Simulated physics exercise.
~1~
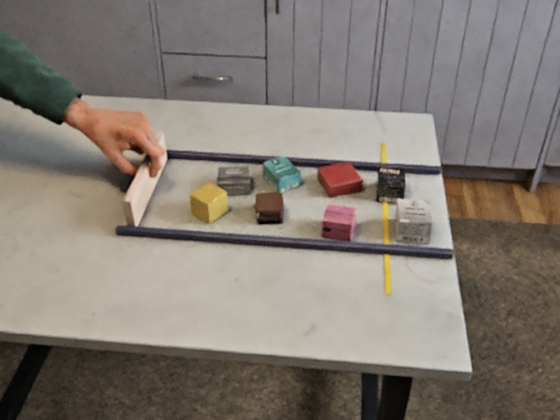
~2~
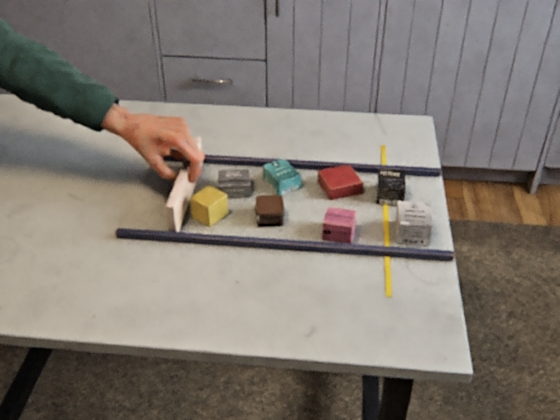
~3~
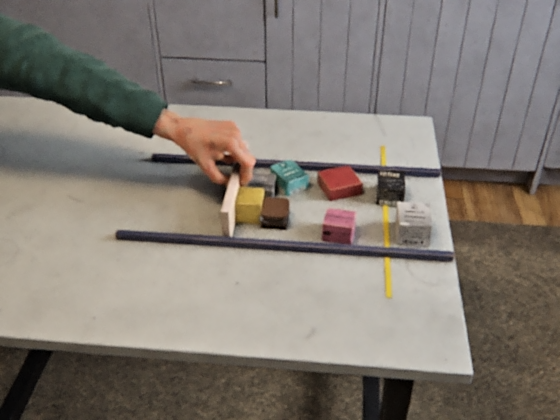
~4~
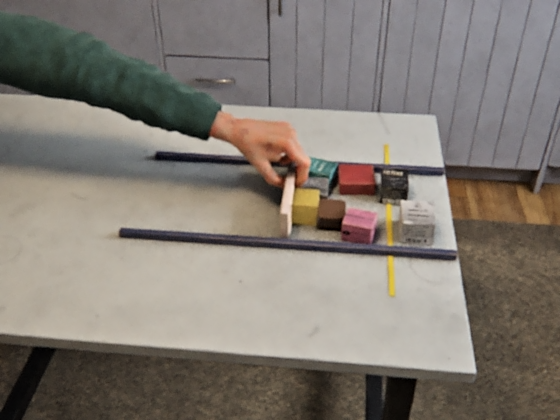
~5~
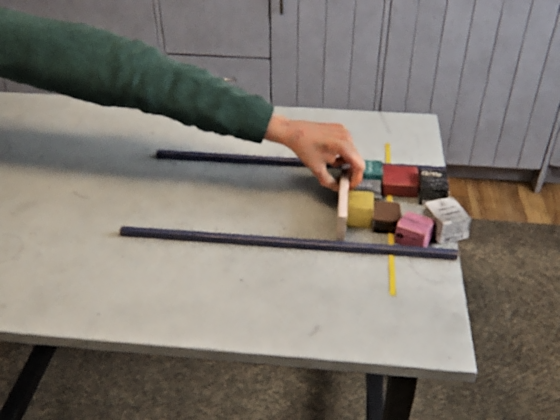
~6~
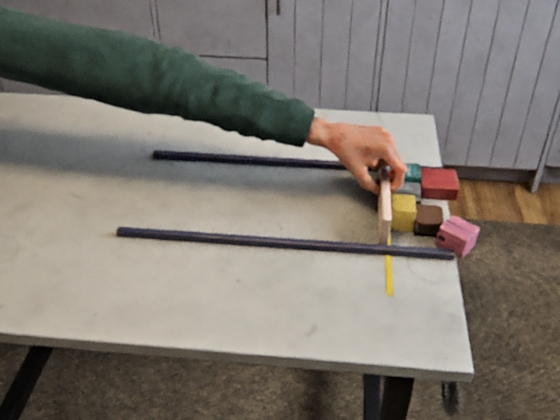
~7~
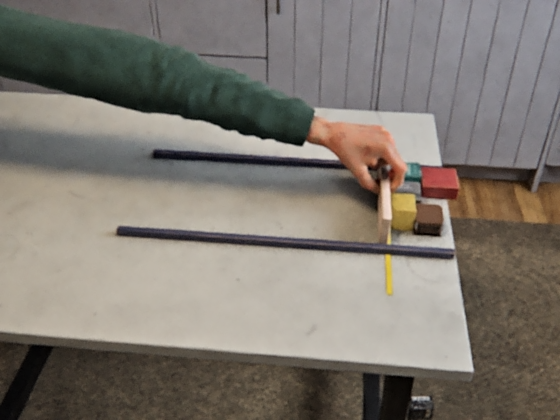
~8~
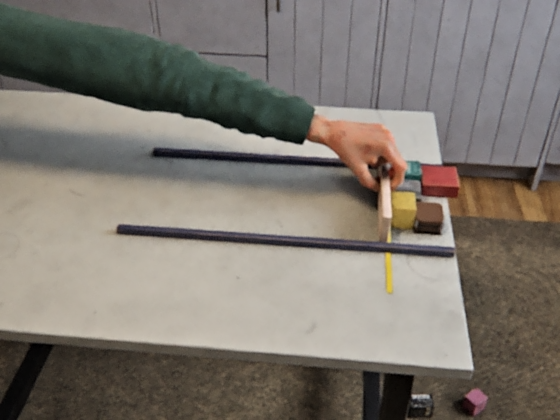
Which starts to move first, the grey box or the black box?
The grey box starts to move first, while the black box stays still until the board has pushed further along.
